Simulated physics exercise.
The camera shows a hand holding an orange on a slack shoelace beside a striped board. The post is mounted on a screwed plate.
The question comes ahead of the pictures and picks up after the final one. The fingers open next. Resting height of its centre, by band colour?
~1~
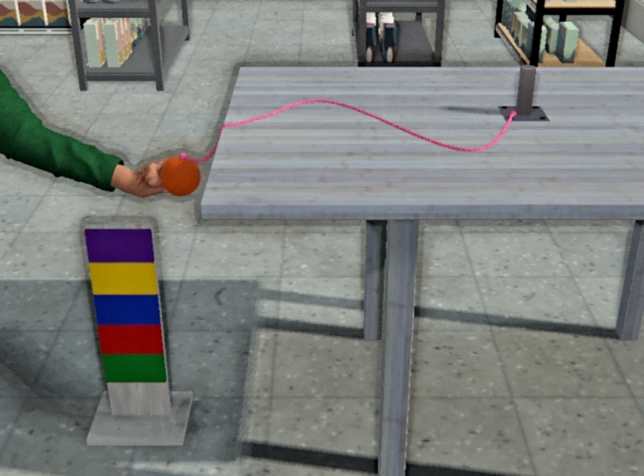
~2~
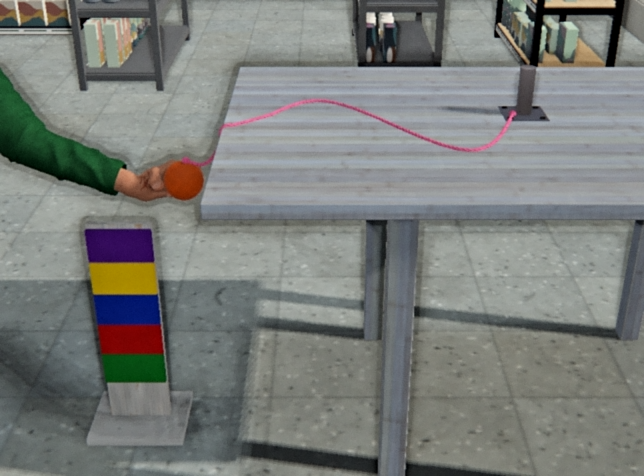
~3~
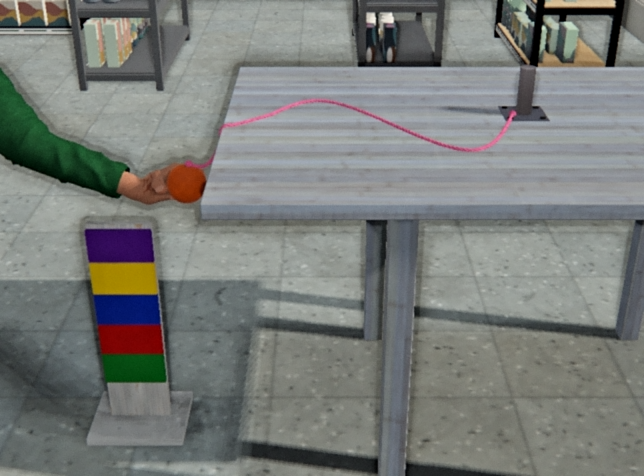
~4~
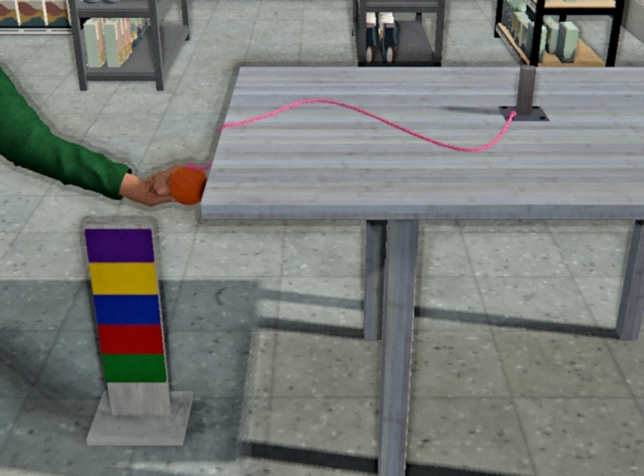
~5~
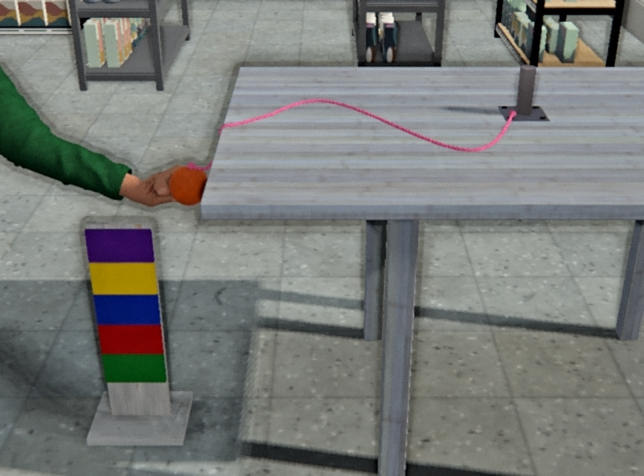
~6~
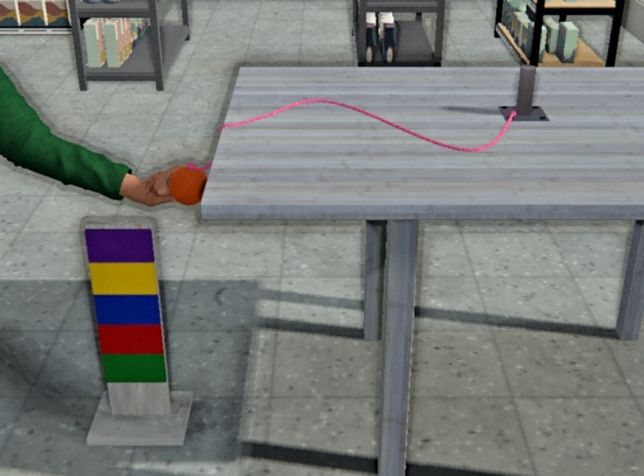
Red.
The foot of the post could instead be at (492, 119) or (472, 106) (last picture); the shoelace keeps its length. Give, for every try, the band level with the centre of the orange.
For the first spot, green; for the second, green.
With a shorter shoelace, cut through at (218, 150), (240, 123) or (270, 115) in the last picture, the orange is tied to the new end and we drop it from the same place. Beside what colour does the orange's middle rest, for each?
Lab note - try 1: Blue; try 2: Yellow; try 3: Purple.
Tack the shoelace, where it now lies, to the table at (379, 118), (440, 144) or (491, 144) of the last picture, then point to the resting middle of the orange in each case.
Taking them in turn, I'd expect around (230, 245), (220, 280) and finally (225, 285).
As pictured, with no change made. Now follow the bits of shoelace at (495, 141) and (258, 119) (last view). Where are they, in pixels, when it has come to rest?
In that view they sit near (432, 118) and near (227, 238).
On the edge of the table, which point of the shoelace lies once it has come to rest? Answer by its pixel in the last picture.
About (340, 104).
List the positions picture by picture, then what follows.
In the first picture, orange (181, 177); purple (119, 248); yellow (123, 279); blue (127, 311); red (131, 341); green (134, 369).
In the second picture, orange (184, 181); shoelace through (505, 129) (452, 148) (385, 121) (319, 101) (253, 120).
In the third picture, orange (187, 184).
In the fourth picture, orange (189, 186); shoelace through (505, 129) (452, 148) (385, 121) (319, 101) (253, 120).
In the fifth picture, orange (189, 186).
In the sixth picture, orange (189, 186); shoelace through (505, 129) (452, 148) (385, 121) (319, 101) (253, 120).
Soon after, orange near (250, 311); level with blue.
Then, orange near (218, 330); level with red.
At rest, orange near (235, 339); level with red. At red.
